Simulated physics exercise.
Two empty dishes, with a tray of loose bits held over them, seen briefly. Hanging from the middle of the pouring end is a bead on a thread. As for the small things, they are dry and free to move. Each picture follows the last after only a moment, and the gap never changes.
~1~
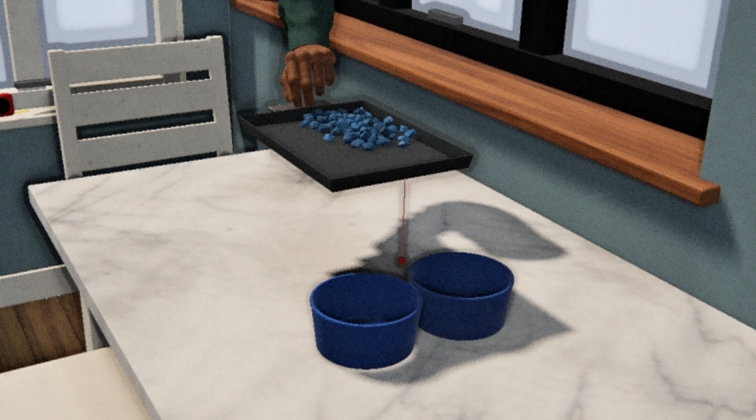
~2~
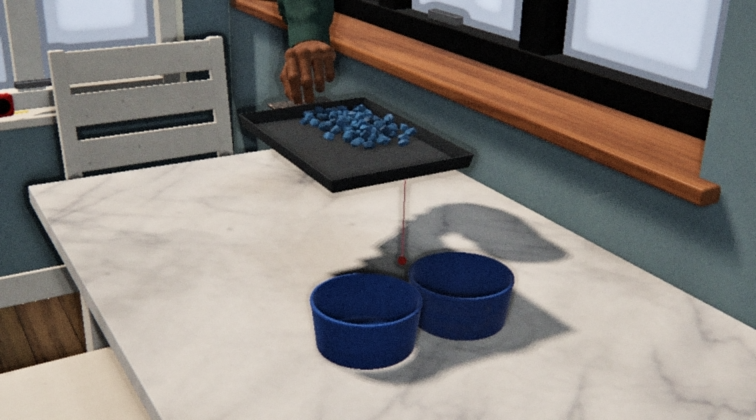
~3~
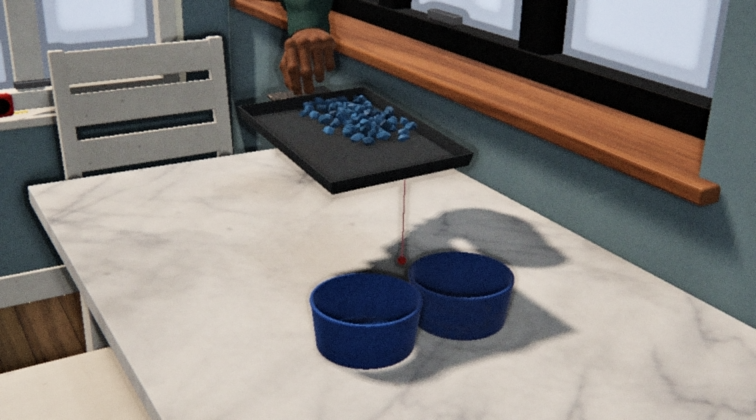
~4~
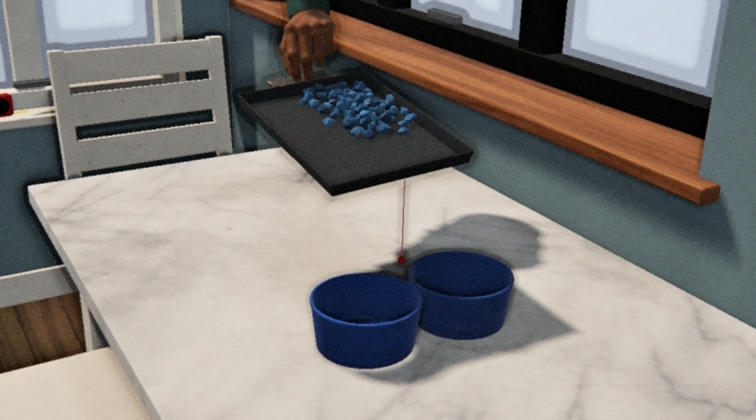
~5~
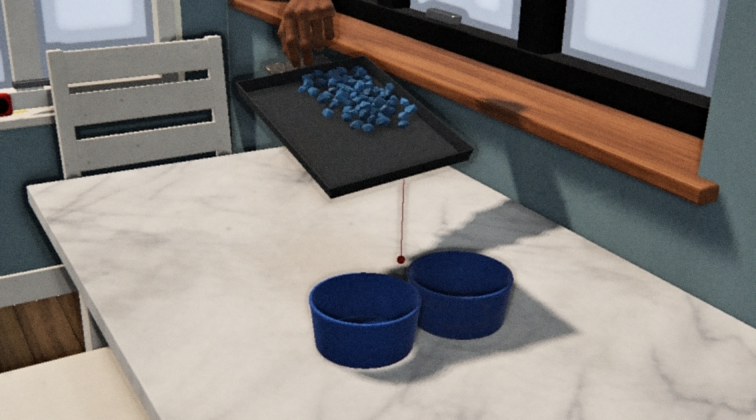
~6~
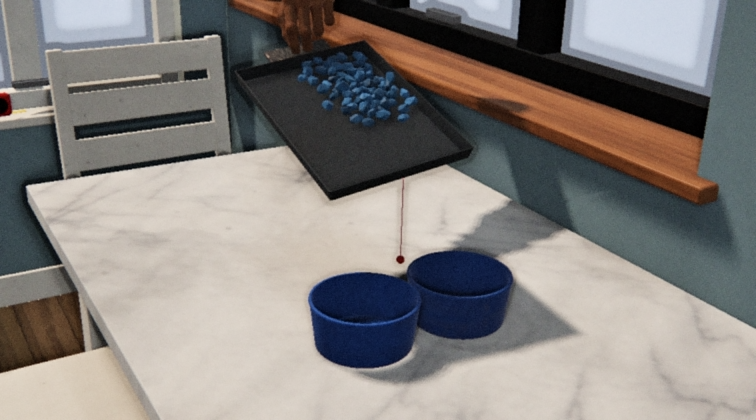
On a marble-topped table by a window, a hand held a dark tray of small blue stones above two blue bowls, then raised its back end steadily while the front's left corner dipped slightly.
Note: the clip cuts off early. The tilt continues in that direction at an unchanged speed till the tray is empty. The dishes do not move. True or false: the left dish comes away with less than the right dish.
False.
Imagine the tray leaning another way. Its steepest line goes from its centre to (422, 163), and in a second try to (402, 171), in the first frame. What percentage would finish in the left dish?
You'd see roughly 0 per cent the first time and 10 per cent the second.
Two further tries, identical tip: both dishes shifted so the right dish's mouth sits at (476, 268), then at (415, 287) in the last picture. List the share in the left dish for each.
Trial 1 near 70 percent, trial 2 near 40 percent.
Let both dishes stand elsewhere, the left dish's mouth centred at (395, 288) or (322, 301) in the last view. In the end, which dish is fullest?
Case one: The dish at left. Case two: The dish at left.
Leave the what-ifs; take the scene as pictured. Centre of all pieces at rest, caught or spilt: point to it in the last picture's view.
I'd put the middle somewhere around (358, 336).
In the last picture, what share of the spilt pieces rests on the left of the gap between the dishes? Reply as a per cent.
I'd put it at close to 60 per cent.
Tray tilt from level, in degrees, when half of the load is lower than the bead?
Tilt: Around 85 degrees.
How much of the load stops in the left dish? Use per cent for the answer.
Around 80 percent.
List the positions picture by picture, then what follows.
In the first picture, corners of the pouring end at (333, 178) and (469, 154), level; middle of the load at (363, 127), aquarium stones; left dish at (393, 341); right dish at (491, 314); bead on its thread at (402, 260).
In the second picture, corners of the pouring end at (333, 179) and (470, 154), level; middle of the load at (363, 125).
In the third picture, corners of the pouring end at (333, 181) and (470, 152), tipped barely, lowest at the left corner; middle of the load at (363, 118).
In the fourth picture, corners of the pouring end at (332, 183) and (470, 150), tipped a little, lowest at the left corner; middle of the load at (363, 107).
In the fifth picture, corners of the pouring end at (332, 186) and (469, 148), tipped a little, lowest at the left corner; middle of the load at (363, 97).
In the sixth picture, corners of the pouring end at (331, 189) and (469, 146), tipped clearly, lowest at the left corner; middle of the load at (363, 87); left dish at (392, 340); right dish at (489, 312).
Soon, tray tipped steeply; most on the tray; a stray few in the left dish; about a quarter in the air.
A while on, tray tipped past a quarter turn; about a quarter on the tray; about half in the left dish; a small part outside both; a small part in the air.
Towards the end, tray tipped past a quarter turn; most in the left dish; about a quarter outside both.
Finally, tray tipped past a quarter turn; most in the left dish; none in the right dish; about a quarter outside both.
